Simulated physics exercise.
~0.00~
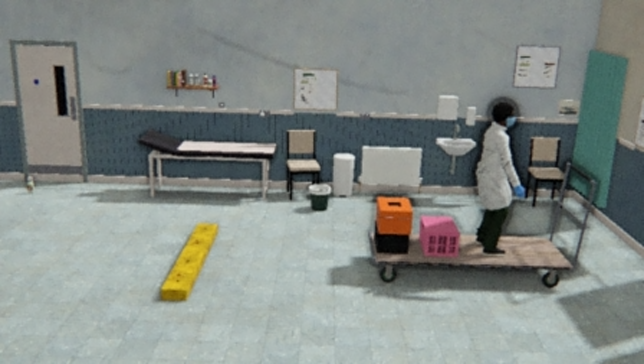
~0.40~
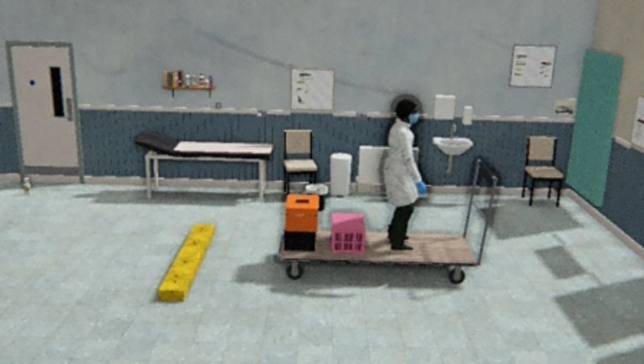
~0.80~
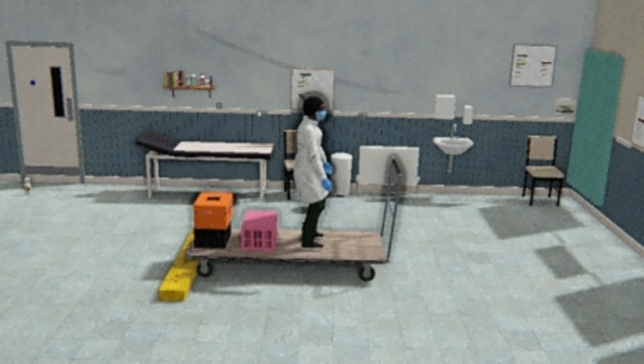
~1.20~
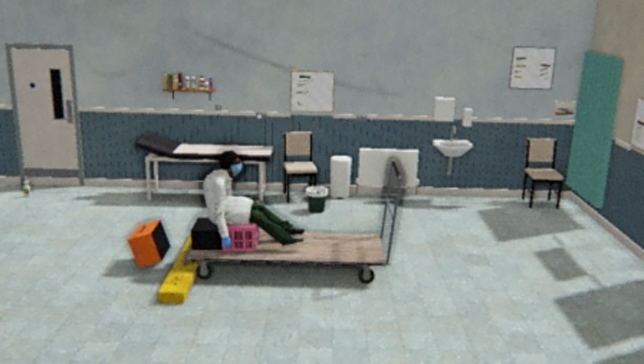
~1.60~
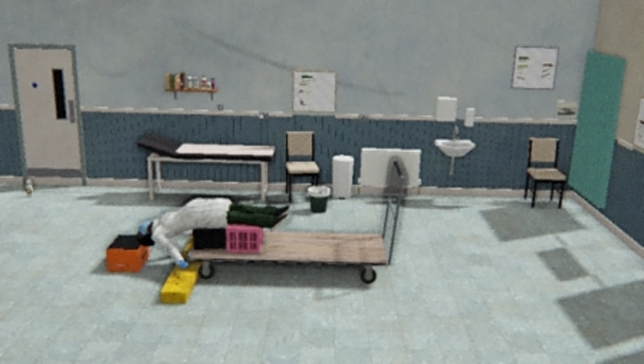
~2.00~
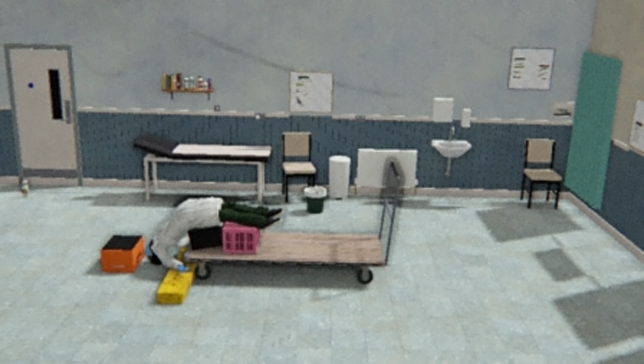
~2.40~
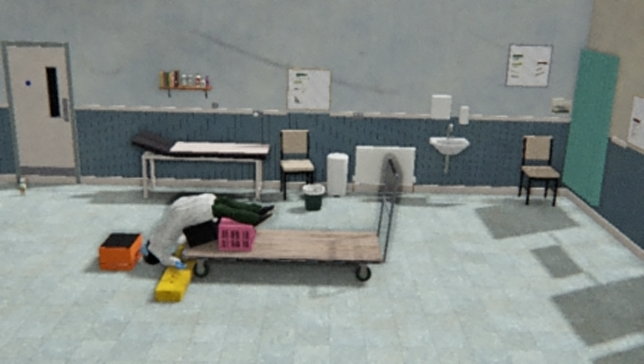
The video shows a figure in a white coat riding a flatbed trolley left until it stops against a yellow block, sending an orange toolbox tumbling off; the figure pitches forward over the black and pink crates, ending draped over the front edge, head down near the overturned toolbox.
